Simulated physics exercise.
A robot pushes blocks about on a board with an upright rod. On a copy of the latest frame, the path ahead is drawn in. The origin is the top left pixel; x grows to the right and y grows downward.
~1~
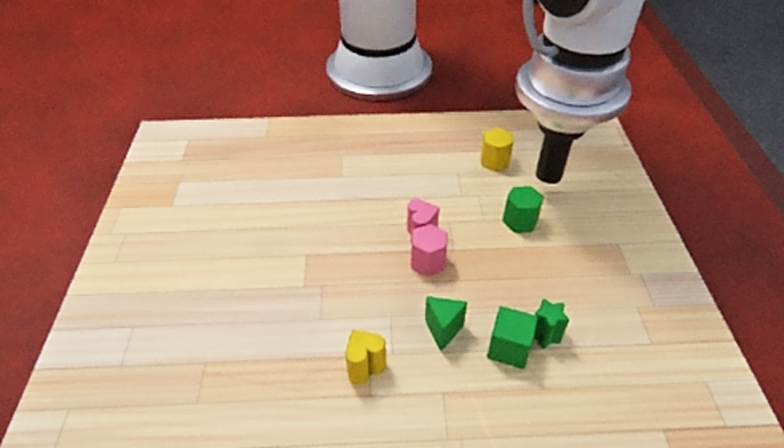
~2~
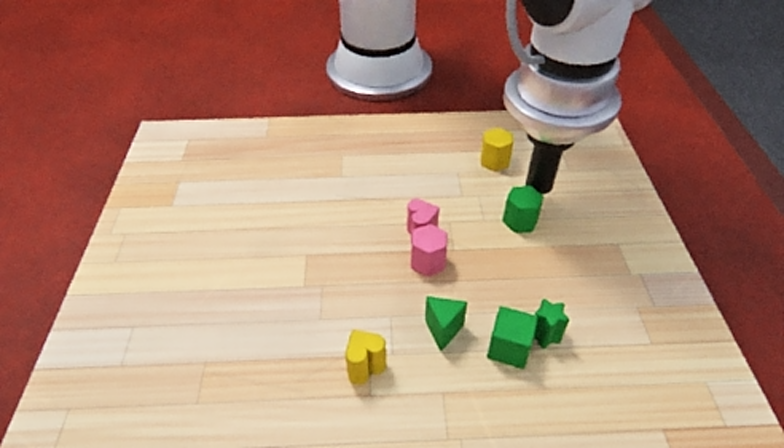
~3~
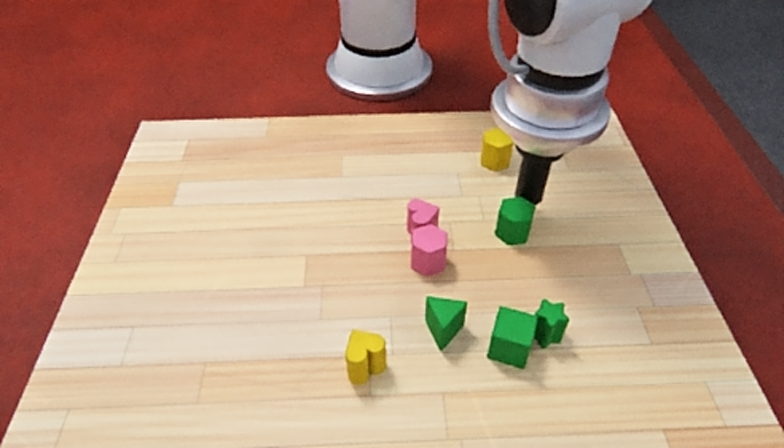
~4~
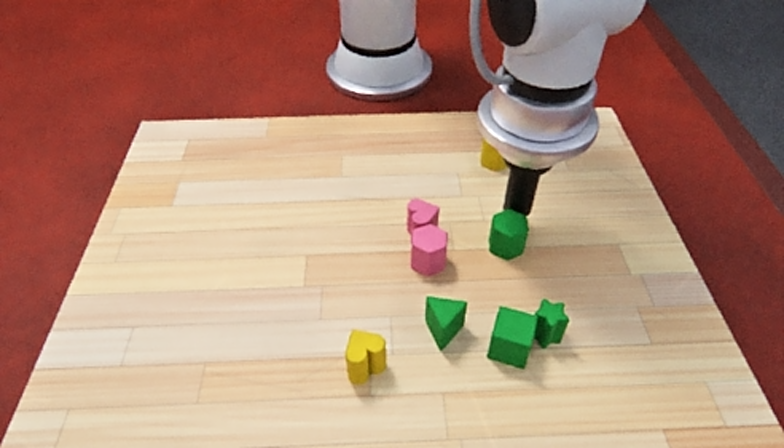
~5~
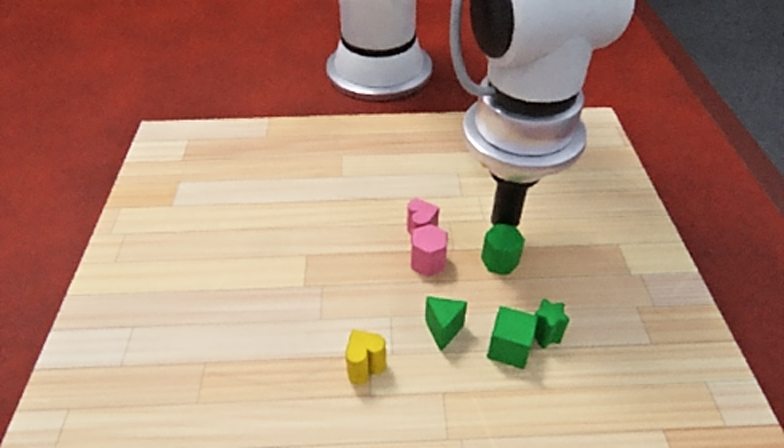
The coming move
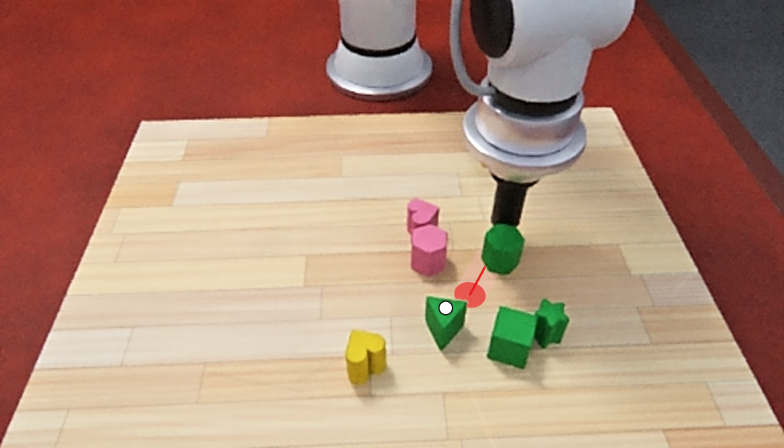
On a light wooden board scattered with green, pink and yellow blocks, a robot arm lowers its black rod toward the green hexagon, then pushes it a short way down and slightly left while the other blocks stay still.
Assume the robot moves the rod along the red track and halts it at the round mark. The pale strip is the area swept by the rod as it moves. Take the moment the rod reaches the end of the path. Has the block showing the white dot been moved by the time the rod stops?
No, I don't think so.
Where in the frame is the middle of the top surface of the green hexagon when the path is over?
By then it is at (496, 297).
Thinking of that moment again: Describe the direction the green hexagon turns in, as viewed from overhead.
The block turns counter-clockwise.
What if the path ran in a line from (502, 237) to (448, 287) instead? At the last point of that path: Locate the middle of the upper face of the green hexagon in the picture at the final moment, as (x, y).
Its top middle will sit at (491, 272).
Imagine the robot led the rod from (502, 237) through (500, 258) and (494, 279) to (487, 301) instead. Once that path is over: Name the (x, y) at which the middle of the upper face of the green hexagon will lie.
Answer: (491, 306).
Drawn move, straight from (502, 237) to (470, 295); the dot is on the green triangle.
On the path given first. Halfway along, rod at (489, 249); green hexagon at (498, 267), turned 30° anticlockwise.
At the end, rod at (472, 279); green triangle still; green hexagon at (496, 297), turned 70° anticlockwise; green square at (519, 333).
